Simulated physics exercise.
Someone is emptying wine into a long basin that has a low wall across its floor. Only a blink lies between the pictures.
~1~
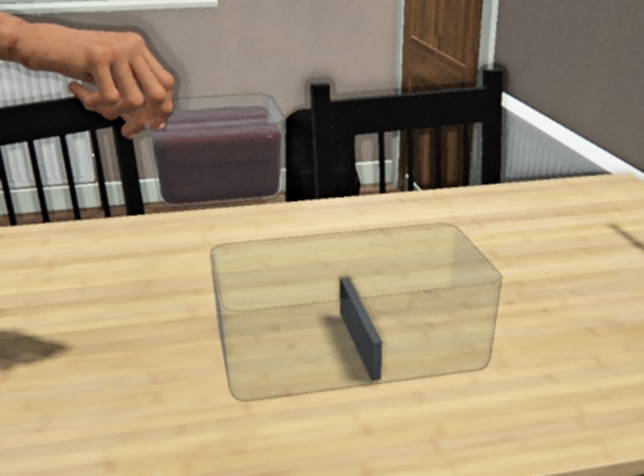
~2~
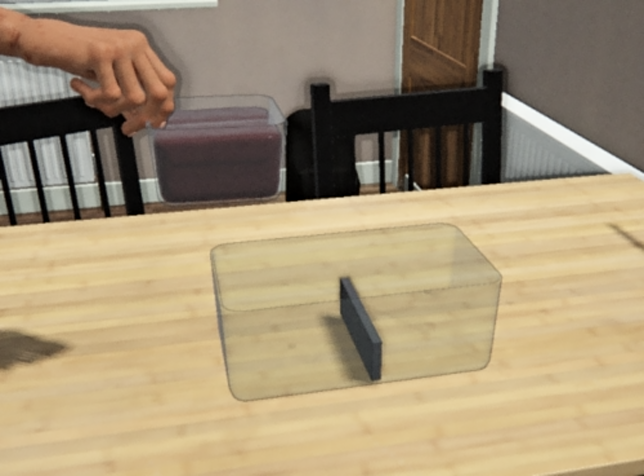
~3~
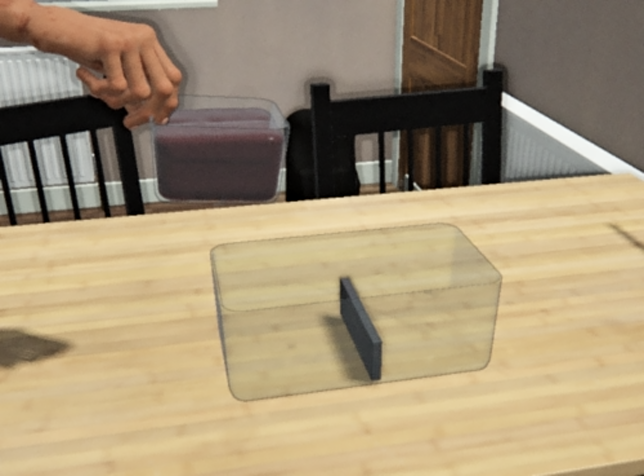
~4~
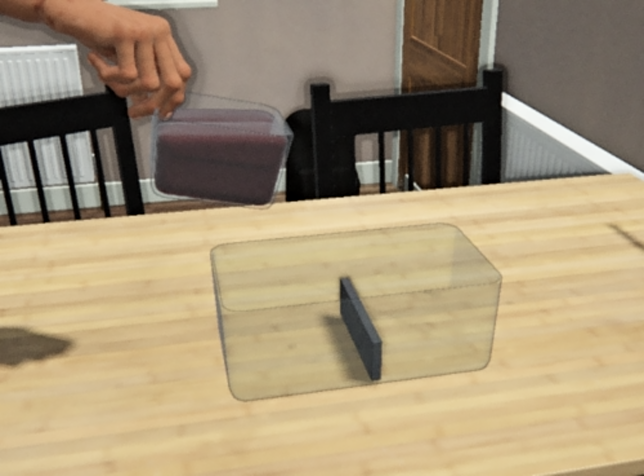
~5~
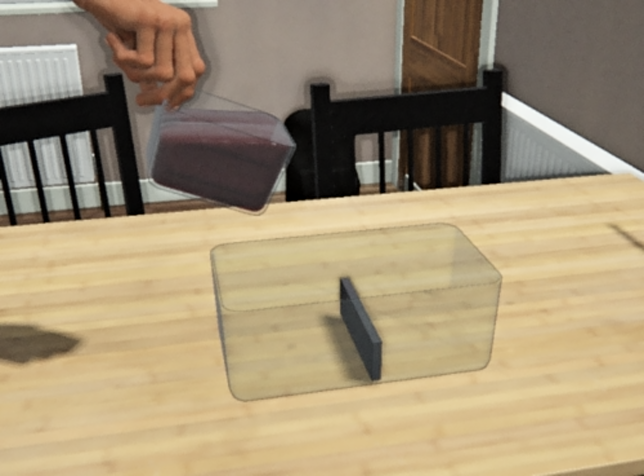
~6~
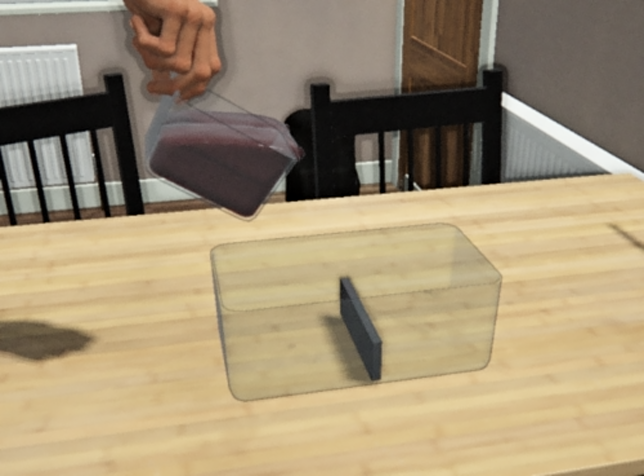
A clear container of dark purple wine tilted steadily to the right as a hand tipped it above a wooden table, and a little wine reached its lip over a long, empty basin with a low wall inside.
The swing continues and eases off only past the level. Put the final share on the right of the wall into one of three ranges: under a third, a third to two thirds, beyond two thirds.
Range: Under a third.
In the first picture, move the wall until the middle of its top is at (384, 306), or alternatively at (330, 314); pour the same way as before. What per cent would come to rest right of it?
Well, it's close to 5 per cent for the first one, then 70 per cent for the other.
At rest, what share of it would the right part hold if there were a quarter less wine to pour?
I'd reckon close to 5 %.
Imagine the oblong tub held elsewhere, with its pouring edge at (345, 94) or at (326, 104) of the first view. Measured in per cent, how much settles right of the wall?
80 %, then 80 %.
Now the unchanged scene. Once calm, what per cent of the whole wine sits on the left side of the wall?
Roughly 80 per cent.
A moment on, the oblong tub is tipped on its side and 32 per cent is still to pour, 18 is left of the wall and 4 right of it.
Next, the oblong tub is tipped on its side and 9 per cent is still to pour, 65 is left of the wall and 16 right of it.
Then the oblong tub is tipped on its side and 3 per cent is still to pour, 62 is left of the wall and 15 right of it.
Later the oblong tub is tipped on its side and 1 per cent is still to pour, 77 is left of the wall and 17 right of it.
In the end 79 per cent lies left of the wall, 17 right of it and 4 outside.
